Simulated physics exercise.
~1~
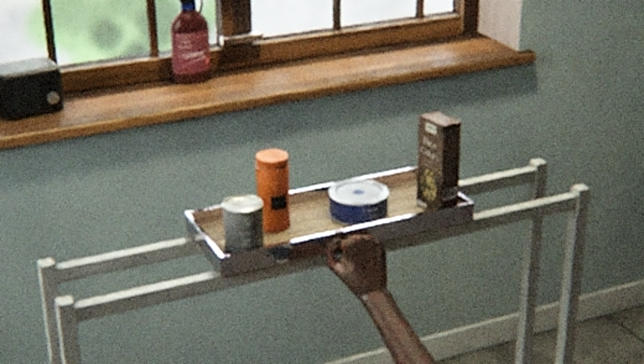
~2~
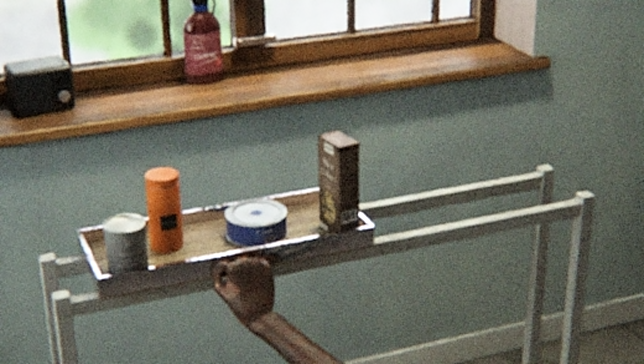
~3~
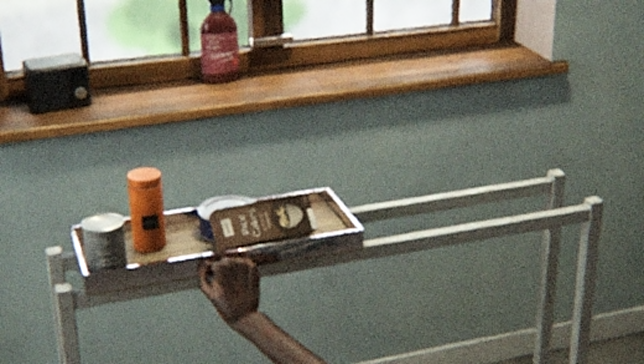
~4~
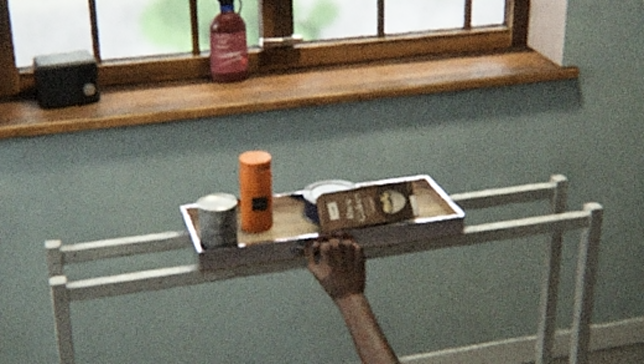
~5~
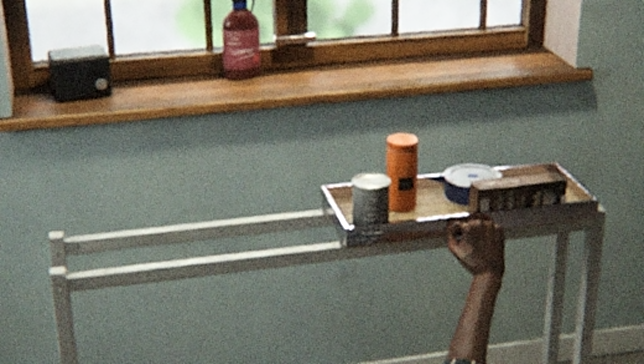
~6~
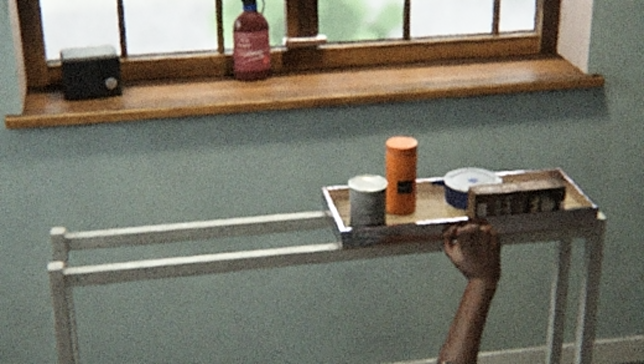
A tall brown carton toppled onto its side as a hand slid a tray left along a rail frame beneath a window, then pushed it to the right end, where it stayed with the orange jar, grey tin and blue tub still upright.
